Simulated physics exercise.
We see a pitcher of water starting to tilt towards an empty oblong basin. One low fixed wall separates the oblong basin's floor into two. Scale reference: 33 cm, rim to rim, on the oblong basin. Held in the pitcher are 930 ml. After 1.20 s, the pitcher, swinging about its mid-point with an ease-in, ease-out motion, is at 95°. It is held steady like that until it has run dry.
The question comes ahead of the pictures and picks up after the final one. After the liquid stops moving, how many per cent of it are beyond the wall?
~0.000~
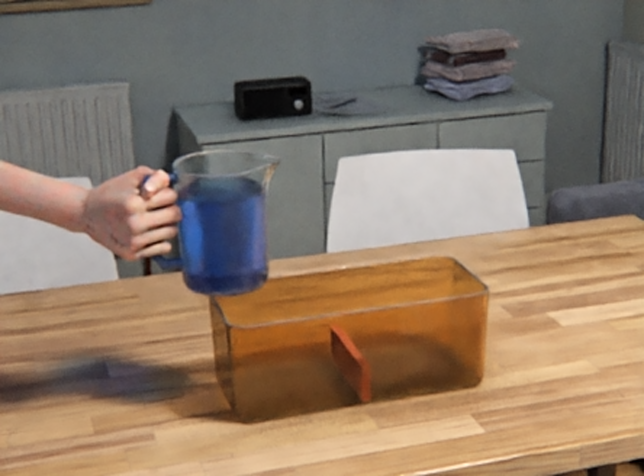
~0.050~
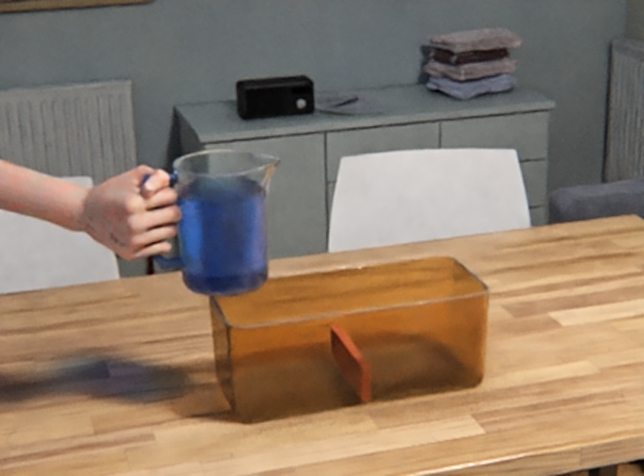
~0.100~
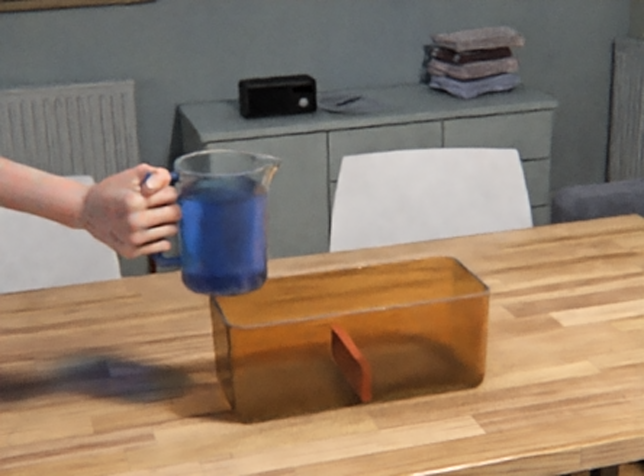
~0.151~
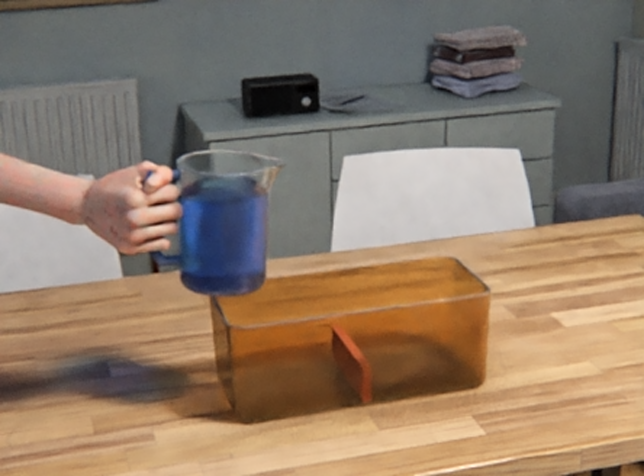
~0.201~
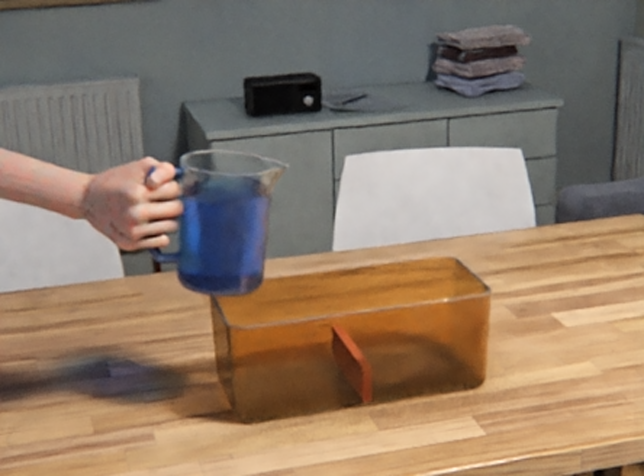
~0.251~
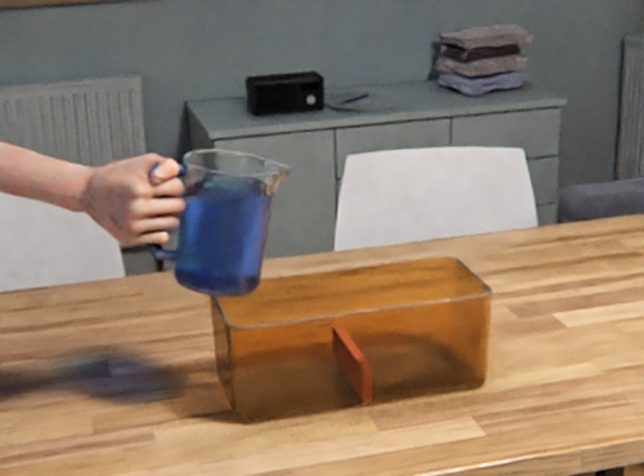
About 47 per cent.
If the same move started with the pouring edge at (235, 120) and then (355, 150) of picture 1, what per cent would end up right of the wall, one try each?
Around 5 per cent first, around 95 per cent next.
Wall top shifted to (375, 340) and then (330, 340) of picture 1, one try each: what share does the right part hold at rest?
The first gives near 5 per cent and the second near 75 per cent.
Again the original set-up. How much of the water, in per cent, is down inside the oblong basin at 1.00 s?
The share is close to 34 percent.
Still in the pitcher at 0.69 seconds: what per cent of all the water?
92 %.
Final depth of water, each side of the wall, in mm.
Left part about 24 mm deep, right part about 22 mm deep.
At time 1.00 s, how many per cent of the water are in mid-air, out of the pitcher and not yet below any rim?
Around 14 per cent of the liquid is in flight.
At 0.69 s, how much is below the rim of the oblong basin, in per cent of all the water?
Near 1 in a hundred.
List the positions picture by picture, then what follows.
It leans 0°; its right rim is at (281, 158); the water meets the walls at (177, 192) and (263, 182); the oblong basin's rim runs from (218, 308) to (470, 274); the wall's top is at (349, 346), in the first frame.
It leans 0°; its right rim is at (281, 158); the water meets the walls at (178, 191) and (262, 183), in the second frame.
It leans 2°; its right rim is at (283, 160); the water meets the walls at (178, 191) and (263, 183), in the third frame.
It leans 4°; its right rim is at (285, 162); the water meets the walls at (180, 191) and (266, 183), in the fourth frame.
It leans 6°; its right rim is at (288, 165); the water meets the walls at (181, 191) and (268, 183), in the fifth frame.
It leans 10°; its right rim is at (291, 168); the water meets the walls at (183, 192) and (271, 183), in the sixth frame.
After 0.69 s the tilt is 58° and 92 per cent is still to pour, 1 is left of the wall and 0 right of it.
After 1.00 s the tilt is 89° and 53 per cent is still to pour, 10 is left of the wall and 24 right of it.
After 1.34 s the tilt is 95° and 14 per cent is still to pour, 35 is left of the wall and 47 right of it.
After 1.70 s the tilt is 95° and 3 per cent is still to pour, 49 is left of the wall and 47 right of it.
In the end 52 per cent lies left of the wall, 47 right of it and 0 outside.
